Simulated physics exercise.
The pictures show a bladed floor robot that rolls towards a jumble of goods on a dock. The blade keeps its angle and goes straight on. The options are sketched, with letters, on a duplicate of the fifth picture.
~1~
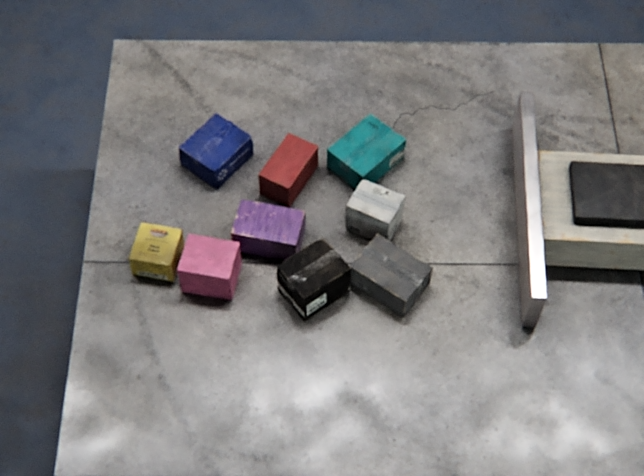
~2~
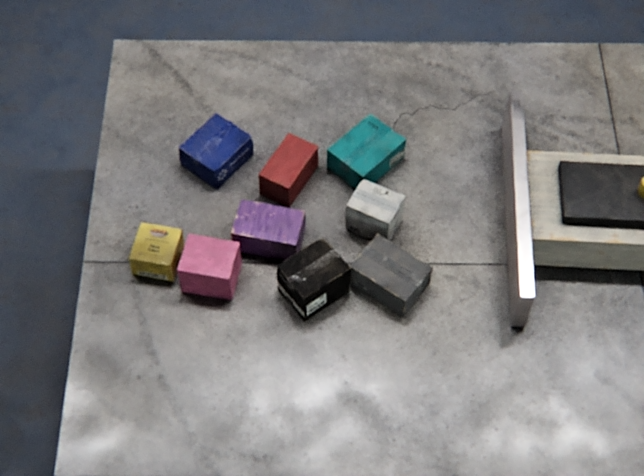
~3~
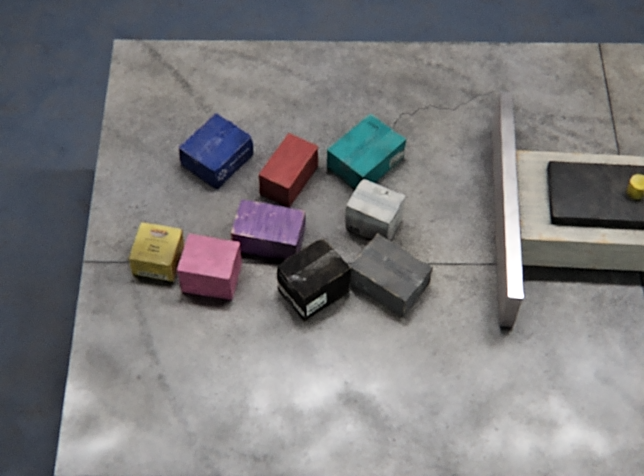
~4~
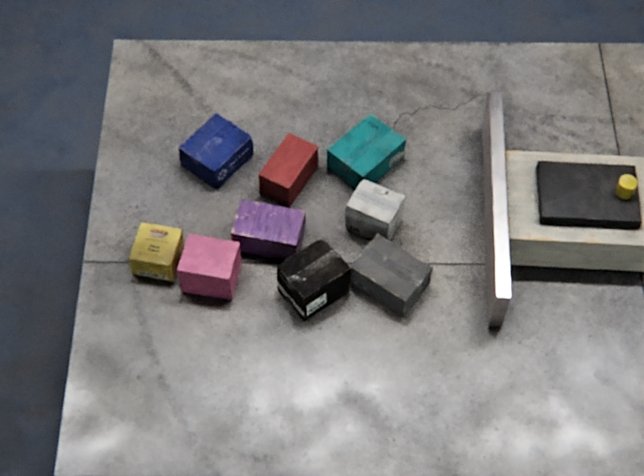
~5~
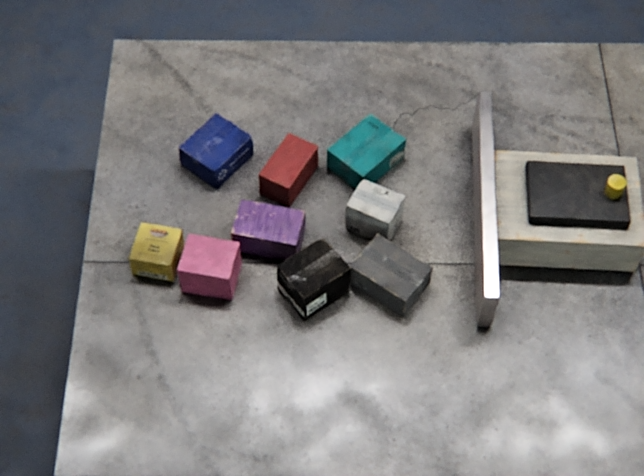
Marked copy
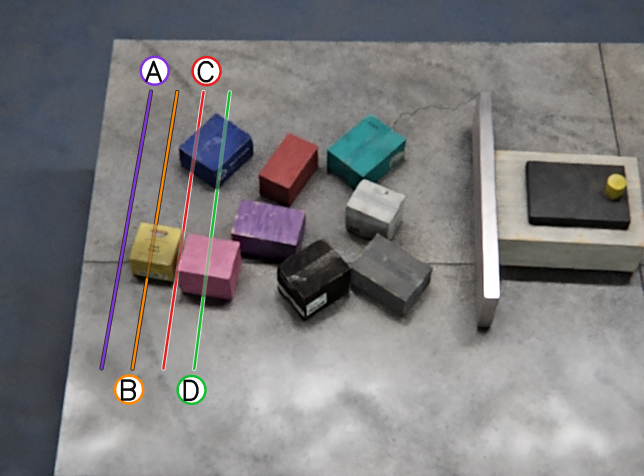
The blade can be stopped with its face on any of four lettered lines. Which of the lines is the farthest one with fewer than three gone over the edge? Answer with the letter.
Line C.
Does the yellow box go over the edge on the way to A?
By then, yes.
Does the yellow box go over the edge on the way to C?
By then, yes.
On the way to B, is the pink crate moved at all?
Yes.
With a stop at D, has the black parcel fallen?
No.
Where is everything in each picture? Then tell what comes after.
The first picture shows grey parcel (391, 276); turquoise box (366, 154); yellow box (158, 252).
The second picture shows robot (603, 192); blue parcel (216, 151).
The third picture shows robot (591, 192); pink crate (210, 267).
The fourth picture shows robot (581, 192); white parcel (375, 213).
The fifth picture shows robot (570, 192); grey parcel (391, 276); turquoise box (366, 154); yellow box (158, 252).
On the marked copy, A at (128, 219); B at (157, 219); C at (185, 219); D at (213, 220).
Taking C. A third of the way, robot (460, 191); turquoise box (337, 161); black parcel (283, 286).
Two thirds of the way, robot (350, 190); yellow box (115, 253); blue parcel (162, 149).
When it is over, robot (267, 190); yellow box over the edge; blue parcel over the edge; two fallen.
As for the rest, A drops six; B drops four; D is within the limit but short.
